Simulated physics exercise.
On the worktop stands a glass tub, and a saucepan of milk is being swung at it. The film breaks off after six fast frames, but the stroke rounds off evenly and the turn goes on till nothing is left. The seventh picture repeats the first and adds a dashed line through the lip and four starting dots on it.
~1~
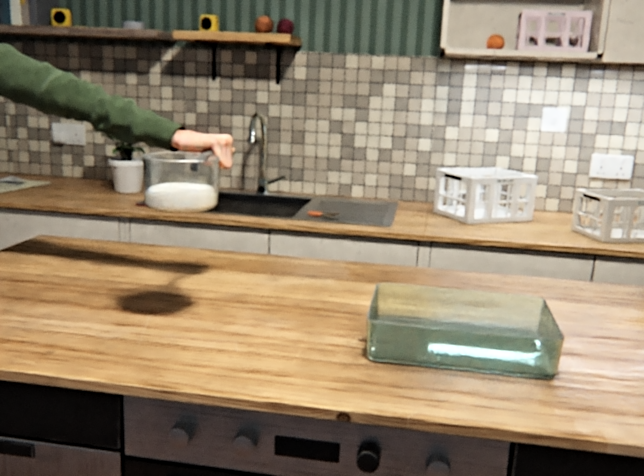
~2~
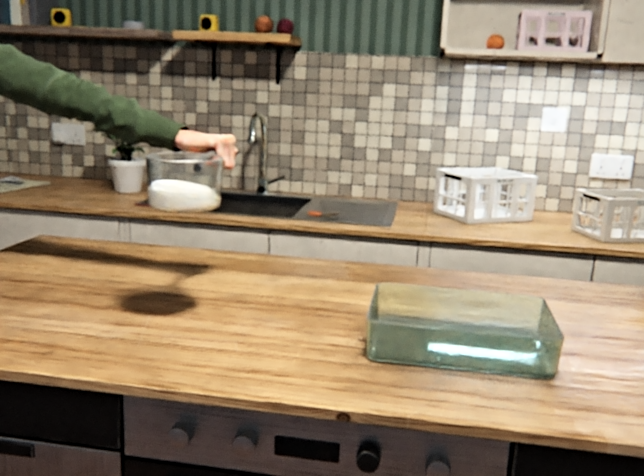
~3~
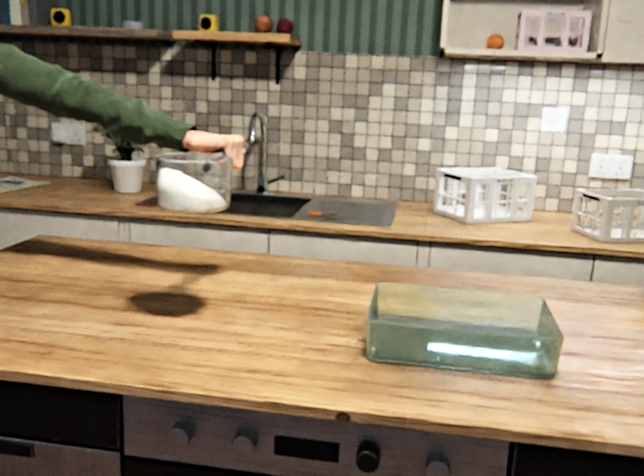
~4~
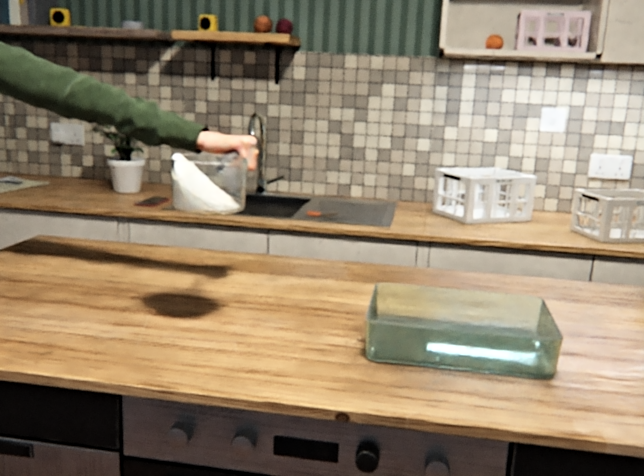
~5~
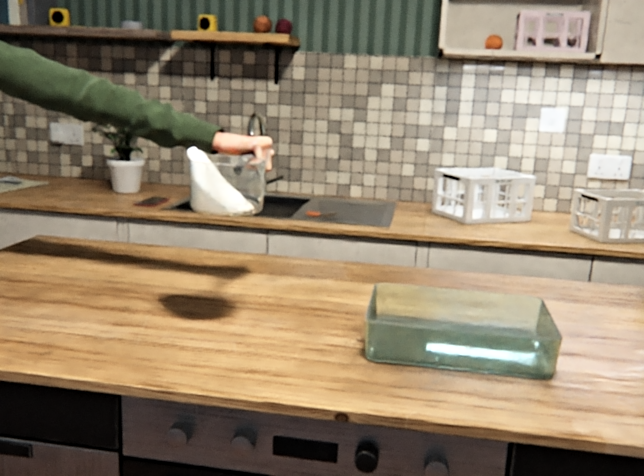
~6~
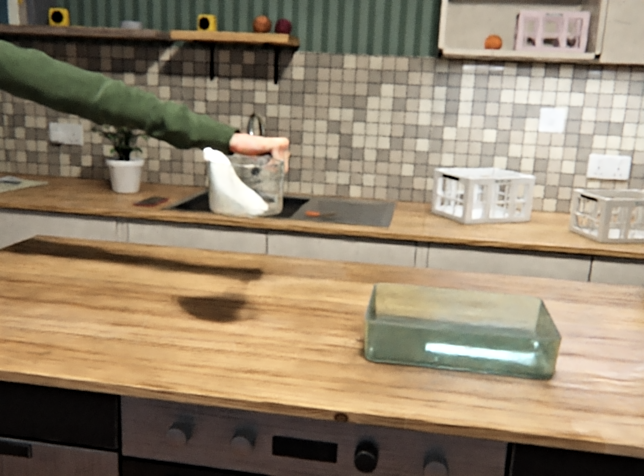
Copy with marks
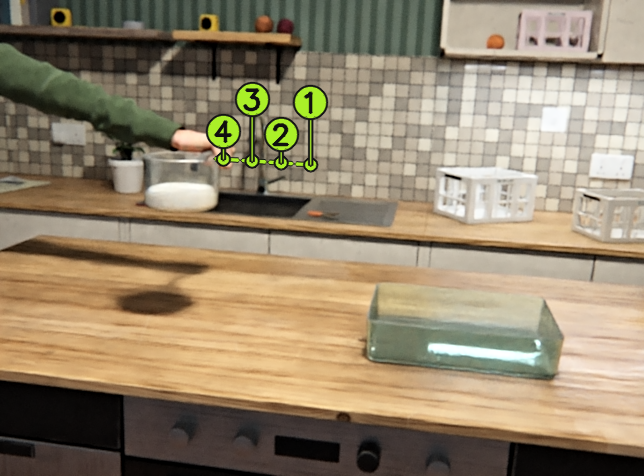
In a kitchen, a green-sleeved arm moves a clear pan right as milk rises over its left rim.
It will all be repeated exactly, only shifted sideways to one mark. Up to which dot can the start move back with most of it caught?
Take 3.
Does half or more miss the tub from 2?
No, that is safe.
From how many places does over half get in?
Three.
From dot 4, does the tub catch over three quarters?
No.
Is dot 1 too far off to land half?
No, not at all.
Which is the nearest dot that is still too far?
That is dot 4.
On the marked copy, 1 at (310, 164); 2 at (281, 162); 3 at (252, 161); 4 at (223, 159).
For dot 1, about 79 % lands in the tub, 5 % falls short and 16 % goes beside or beyond.
For dot 2, about 79 % lands in the tub, 5 % falls short and 16 % goes beside or beyond.
For dot 3, about 68 % lands in the tub, 17 % falls short and 15 % goes beside or beyond.
For dot 4, about 28 % lands in the tub, 64 % falls short and 8 % goes beside or beyond.
